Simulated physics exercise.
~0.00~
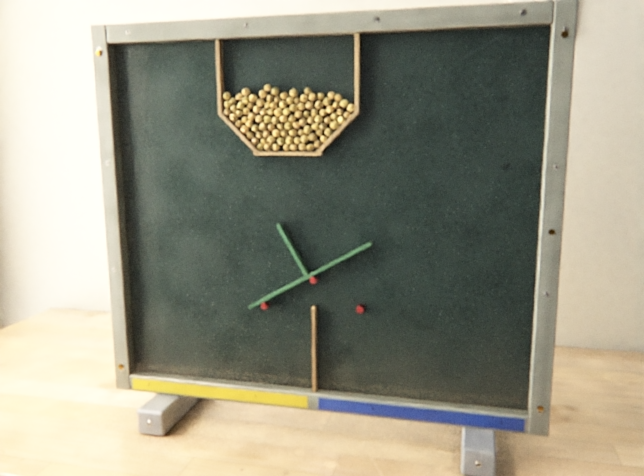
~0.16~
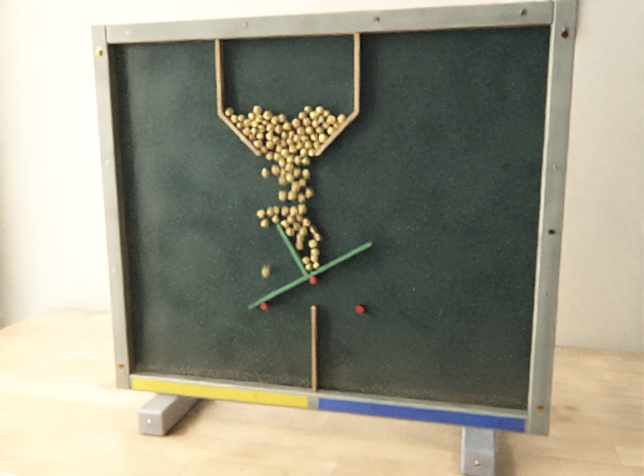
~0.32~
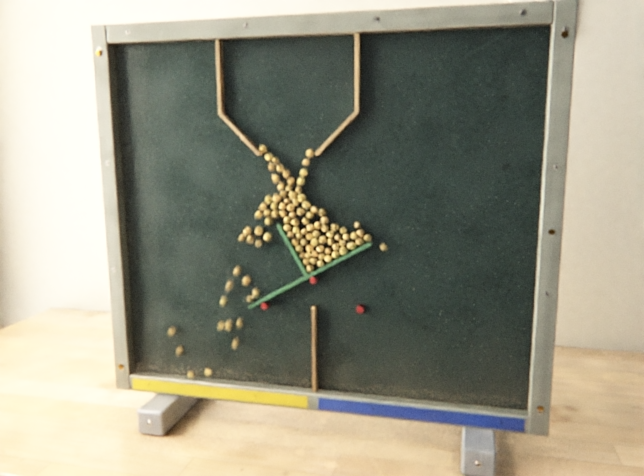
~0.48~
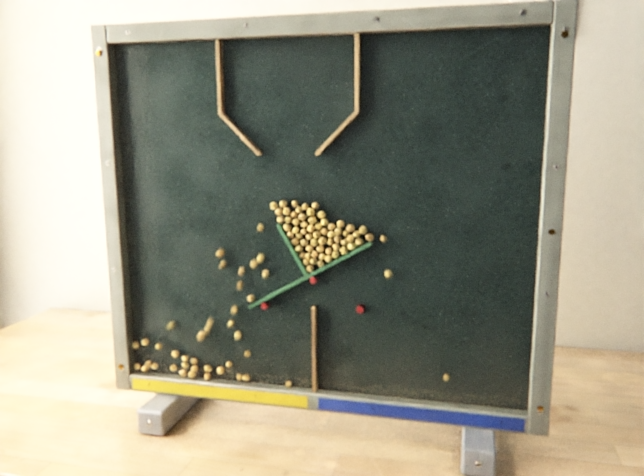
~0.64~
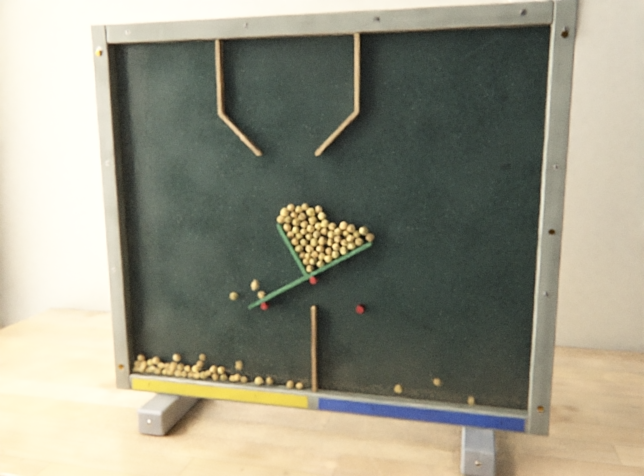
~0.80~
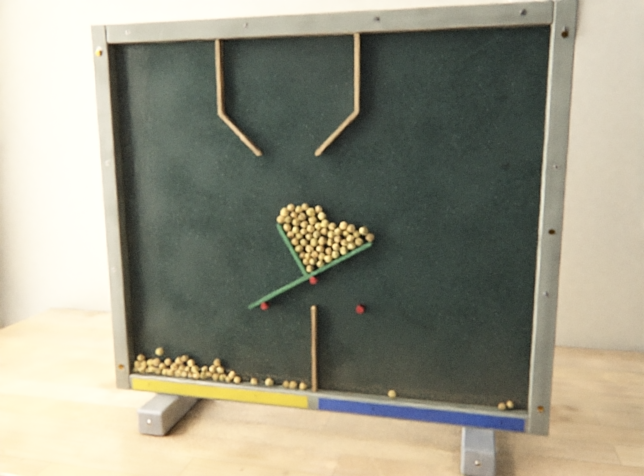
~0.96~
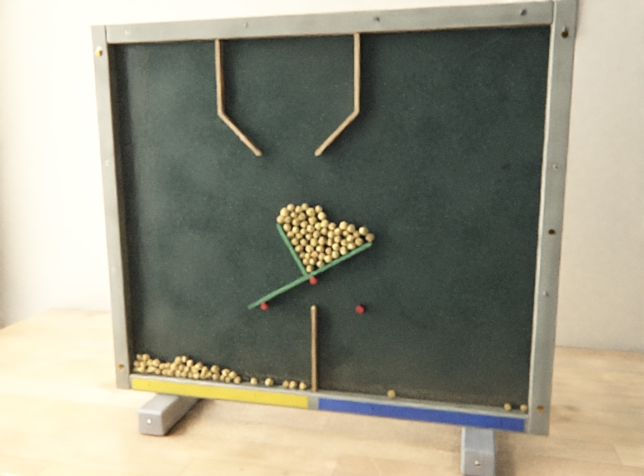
The clip shows soya beans pouring from a hopper onto a tilted green tray in an upright case, some spilling left into the yellow bin and a few right into the blue, until most rest on the tray, its left end still down.
